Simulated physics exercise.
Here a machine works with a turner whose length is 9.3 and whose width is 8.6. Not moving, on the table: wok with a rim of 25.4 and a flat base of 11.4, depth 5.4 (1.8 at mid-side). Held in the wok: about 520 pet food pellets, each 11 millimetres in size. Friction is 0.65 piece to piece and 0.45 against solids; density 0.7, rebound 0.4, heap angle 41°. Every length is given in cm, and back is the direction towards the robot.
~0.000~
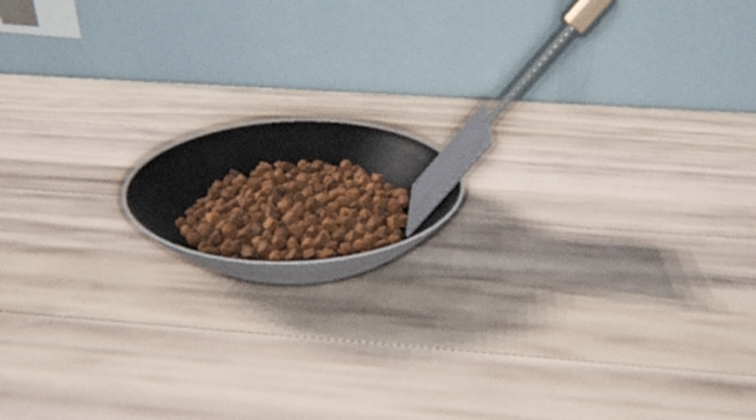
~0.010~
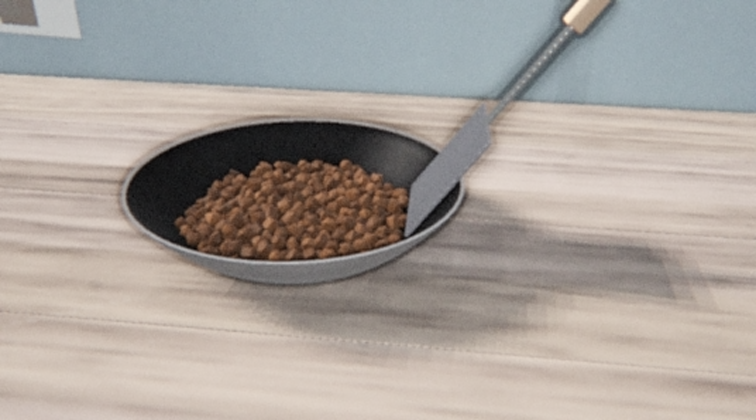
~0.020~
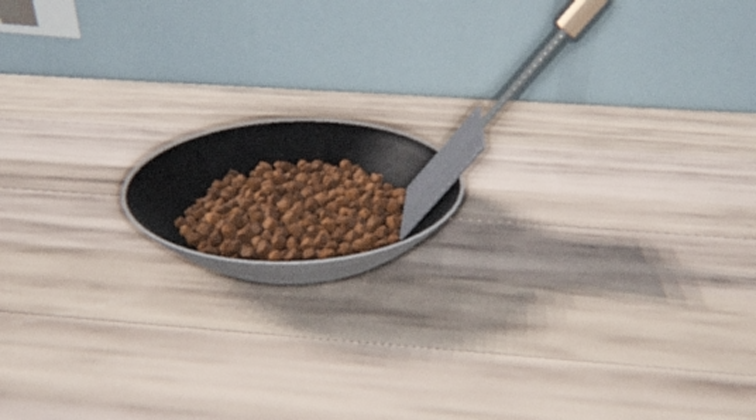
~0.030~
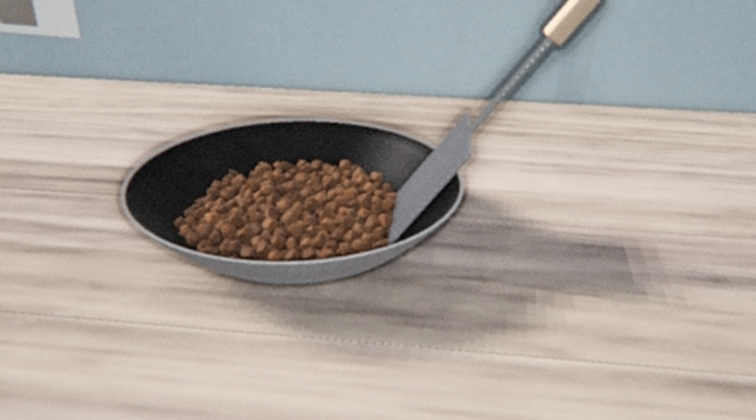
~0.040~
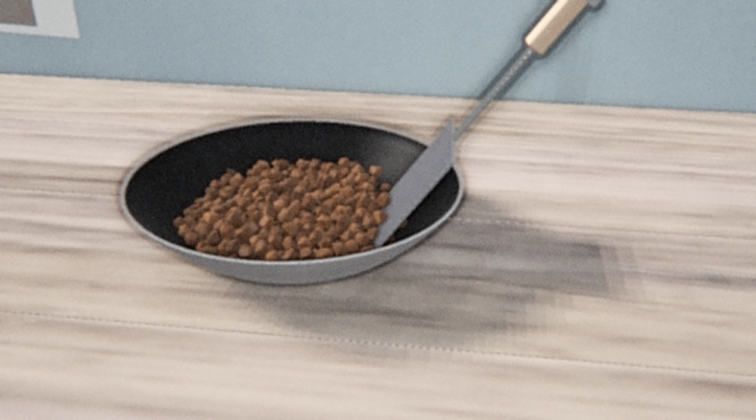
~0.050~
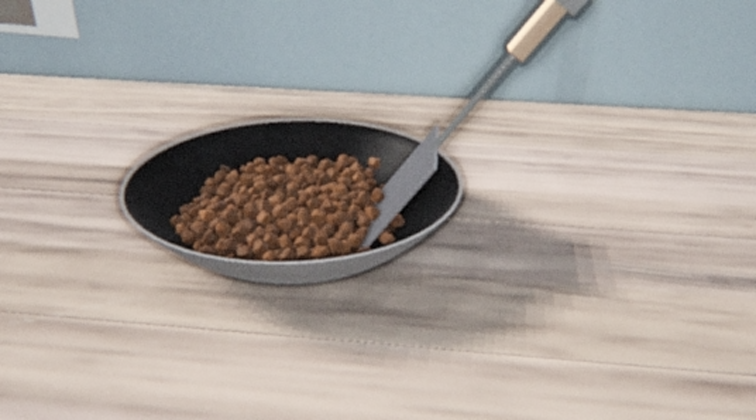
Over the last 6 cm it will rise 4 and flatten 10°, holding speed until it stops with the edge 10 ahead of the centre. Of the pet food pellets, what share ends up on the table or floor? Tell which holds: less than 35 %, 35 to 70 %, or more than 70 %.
What holds is 35 to 70 %.
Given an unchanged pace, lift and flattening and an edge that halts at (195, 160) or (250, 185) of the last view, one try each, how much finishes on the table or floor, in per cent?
Respectively about 45 and 10 percent end on the table or floor.
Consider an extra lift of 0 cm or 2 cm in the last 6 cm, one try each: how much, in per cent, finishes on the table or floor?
Near 60 and 55 percent respectively.
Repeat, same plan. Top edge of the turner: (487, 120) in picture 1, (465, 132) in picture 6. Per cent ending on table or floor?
Some 45 per cent.
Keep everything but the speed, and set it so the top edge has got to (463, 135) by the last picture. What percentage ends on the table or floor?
Roughly 45 per cent.
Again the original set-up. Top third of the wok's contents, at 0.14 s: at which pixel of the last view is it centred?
I'd put it close to (200, 165).
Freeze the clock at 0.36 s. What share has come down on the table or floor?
Some 20 per cent.
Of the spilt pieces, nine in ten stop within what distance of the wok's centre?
60 cm.
After 0.10 s, sloping 55°, highest piece 9 above the table; 523 in the wok.
After 0.14 s, sloping 53°, highest piece 12 above the table; 514 in the wok, 9 on the blade or in flight.
After 0.36 s, sloping 45°, highest piece 24 above the table; 232 in the wok, 94 on the table or floor, 197 on the blade or in flight.
After 1.41 s, sloping 45°, highest piece 4 above the table; 291 on the table or floor, 232 in the wok.
At rest, 291 on the table or floor, 232 in the wok. That is 56 % on the table or floor.
